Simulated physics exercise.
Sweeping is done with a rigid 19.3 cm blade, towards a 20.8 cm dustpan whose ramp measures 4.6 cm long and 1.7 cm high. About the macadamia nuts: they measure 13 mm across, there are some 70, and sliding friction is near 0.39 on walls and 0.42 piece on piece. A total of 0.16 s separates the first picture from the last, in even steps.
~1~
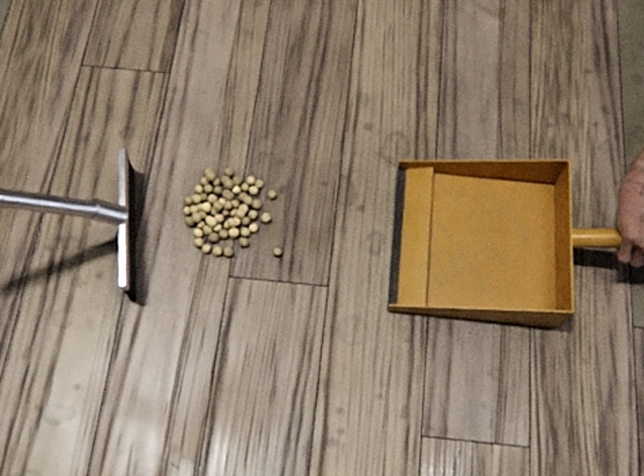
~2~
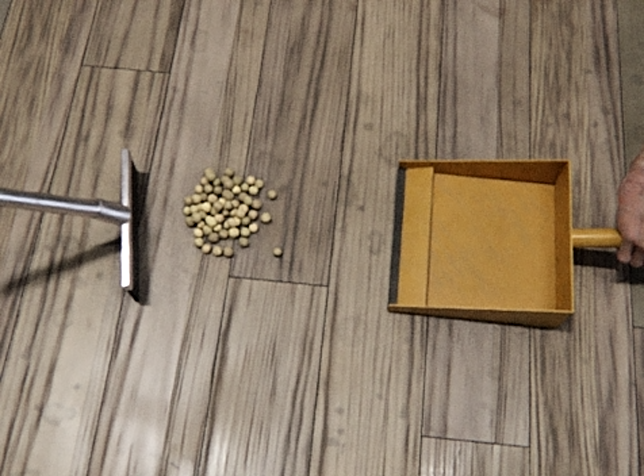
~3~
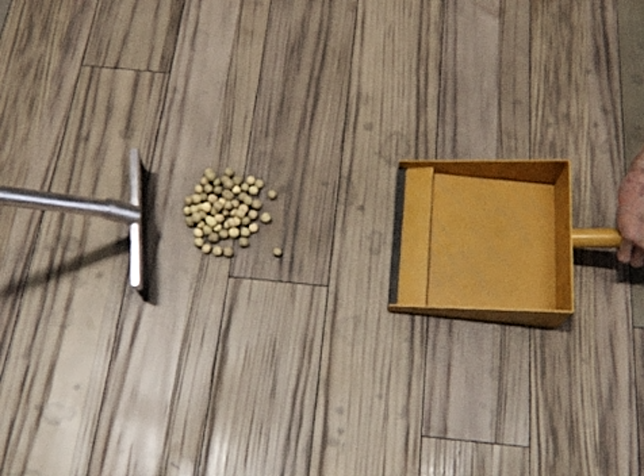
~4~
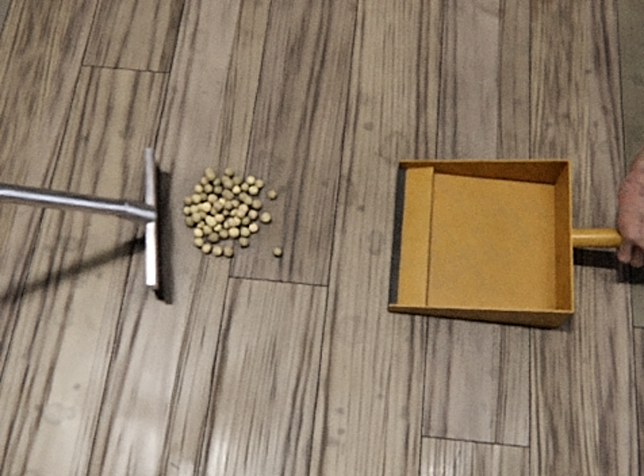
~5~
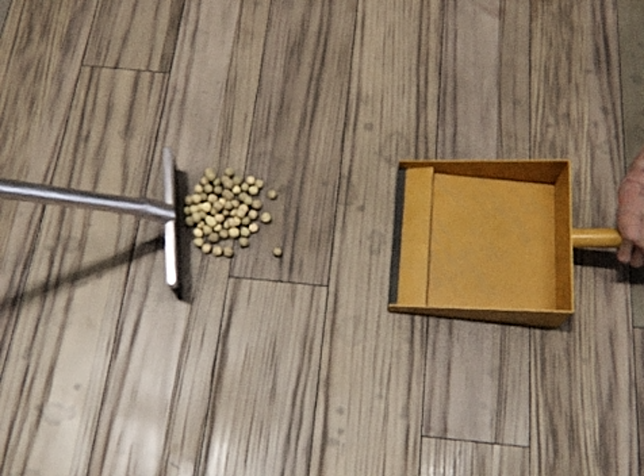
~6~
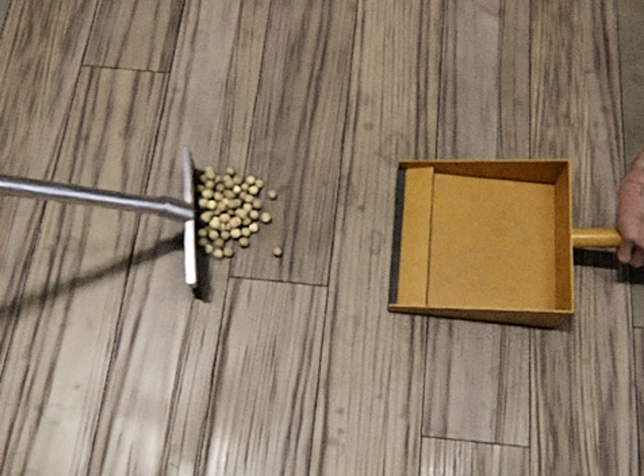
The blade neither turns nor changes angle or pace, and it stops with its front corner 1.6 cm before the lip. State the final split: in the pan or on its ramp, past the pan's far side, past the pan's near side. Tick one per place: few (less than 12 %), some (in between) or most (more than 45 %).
Pan - some; far side - some; near side - few.
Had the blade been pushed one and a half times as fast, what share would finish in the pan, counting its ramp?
Then some 25 in a hundred.
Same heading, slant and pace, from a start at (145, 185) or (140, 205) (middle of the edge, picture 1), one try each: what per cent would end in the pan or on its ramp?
First try about 15 per cent, second about 20 per cent.
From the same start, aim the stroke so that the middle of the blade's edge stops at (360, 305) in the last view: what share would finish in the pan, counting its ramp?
Roughly 5 %.
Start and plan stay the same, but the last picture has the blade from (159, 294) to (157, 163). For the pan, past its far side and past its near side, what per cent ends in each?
The pan gets 0, the far side 0 and the near side 5.
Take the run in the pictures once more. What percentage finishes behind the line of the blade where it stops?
About 5 percent.
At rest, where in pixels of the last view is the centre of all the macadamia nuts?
I'd say roughly (396, 196).
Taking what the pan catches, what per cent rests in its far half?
Something like 90 per cent of the catch.
Then, 0.17 s after the last picture, middle of the blade 15 cm from the lip; 0 % over the lip, far side 10 %, near side 0 %.
Then, 0.28 s after the last picture, middle of the blade 6 cm from the lip; 0 % over the lip, far side 20 %, near side 0 %.
Then, 0.52 s after the last picture, middle of the blade 4 cm from the lip; 25 % over the lip, far side 30 %, near side 0 %.
In the end, pan 15 %, far side 30 %, near side 0 %, in front of the lip or behind the blade 55 %.
